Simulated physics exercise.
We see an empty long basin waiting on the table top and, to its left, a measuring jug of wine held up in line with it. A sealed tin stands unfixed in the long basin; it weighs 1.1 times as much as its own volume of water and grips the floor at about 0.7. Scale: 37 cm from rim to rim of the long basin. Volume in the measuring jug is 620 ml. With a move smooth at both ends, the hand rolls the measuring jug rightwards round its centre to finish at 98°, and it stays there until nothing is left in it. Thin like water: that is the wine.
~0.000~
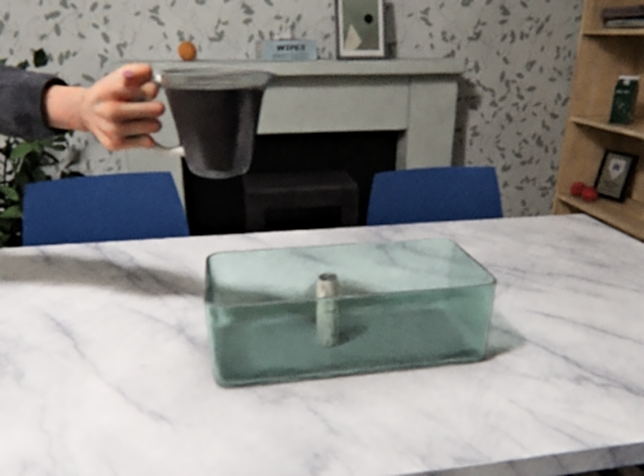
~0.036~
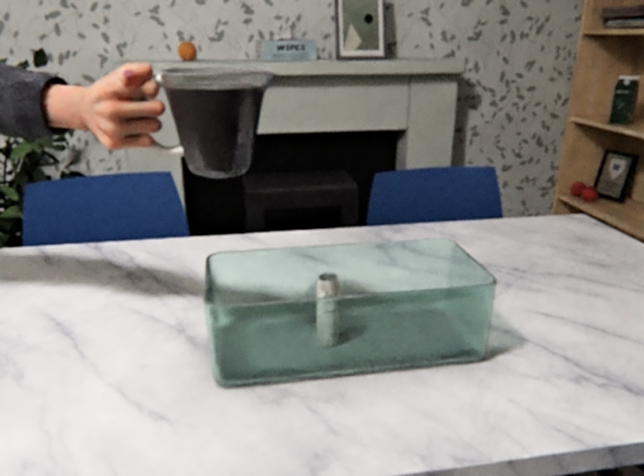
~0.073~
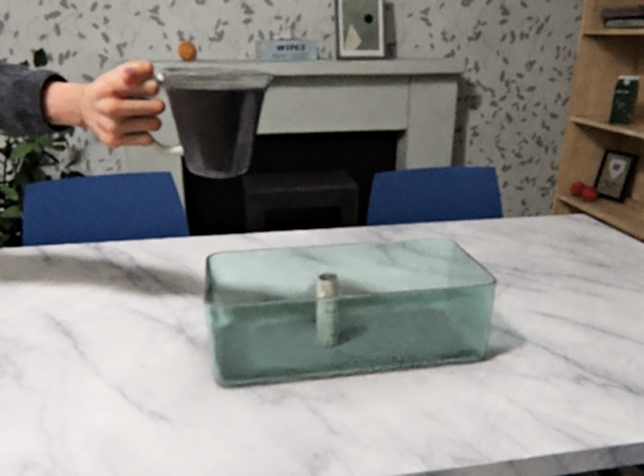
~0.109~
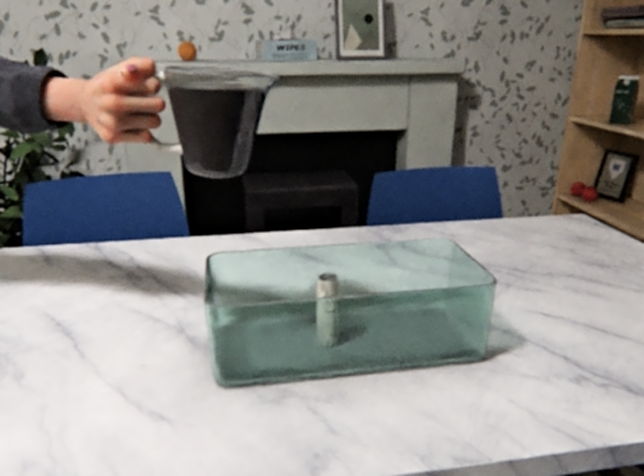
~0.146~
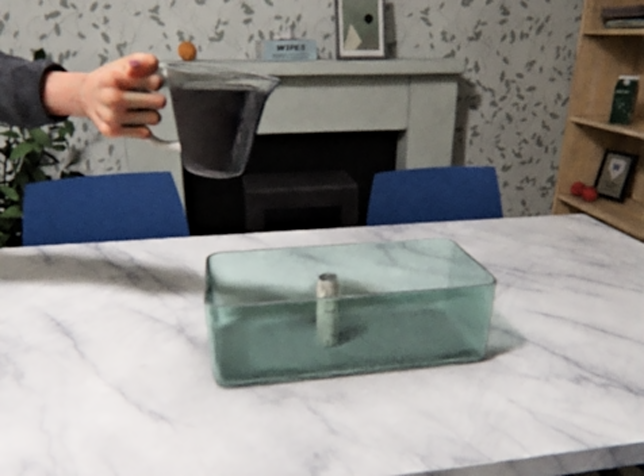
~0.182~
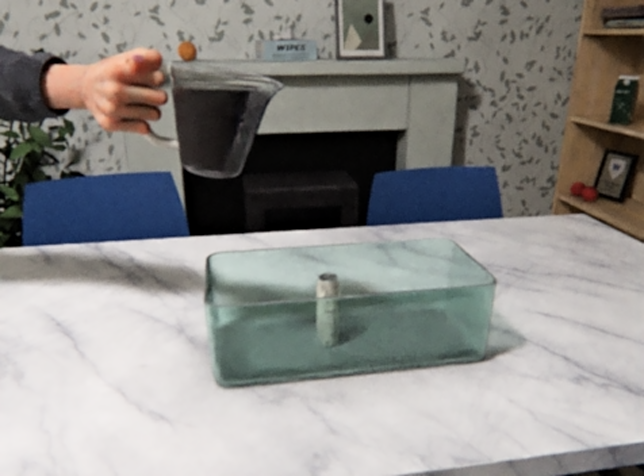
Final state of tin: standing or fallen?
Bet it holds up.
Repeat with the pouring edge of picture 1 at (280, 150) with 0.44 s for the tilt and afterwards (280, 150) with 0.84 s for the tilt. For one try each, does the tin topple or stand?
Run one: It tumbles. Run two: It tumbles.
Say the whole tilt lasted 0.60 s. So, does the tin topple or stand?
In that case the tin stays vertical.
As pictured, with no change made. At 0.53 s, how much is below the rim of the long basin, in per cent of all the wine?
Some 2 per cent.
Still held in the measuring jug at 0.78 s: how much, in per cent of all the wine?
Around 18 percent of it.
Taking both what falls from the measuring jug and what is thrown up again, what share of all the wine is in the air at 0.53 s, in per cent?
Roughly 28 percent.
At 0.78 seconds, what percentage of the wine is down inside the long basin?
Near 54 in a hundred.
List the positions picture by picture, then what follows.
In the first picture, it leans 0°; its right rim is at (276, 72); the wine meets the walls at (168, 87) and (263, 86); the long basin's rim runs from (206, 279) to (473, 260); the tin's top is at (328, 280).
In the second picture, it leans 0°; its right rim is at (277, 72); the wine meets the walls at (168, 87) and (262, 86).
In the third picture, it leans 2°; its right rim is at (278, 74); the wine meets the walls at (168, 86) and (263, 87).
In the fourth picture, it leans 4°; its right rim is at (279, 76); the wine meets the walls at (170, 85) and (264, 88).
In the fifth picture, it leans 7°; its right rim is at (282, 80); the wine meets the walls at (172, 85) and (267, 89).
In the sixth picture, it leans 11°; its right rim is at (284, 85); the wine meets the walls at (175, 86) and (270, 90).
After 0.53 s the tilt is 68° and 70 per cent is still to pour; the tin stands where it began.
After 0.78 s the tilt is 97° and 19 per cent is still to pour; the tin stands where it began.
After 1.05 s the tilt is 98° and 1 per cent is still to pour; the tin stands where it began.
After 1.34 s the tilt is 98° and 0 per cent is still to pour; the tin stands where it began.
In the end the tin stands where it began.
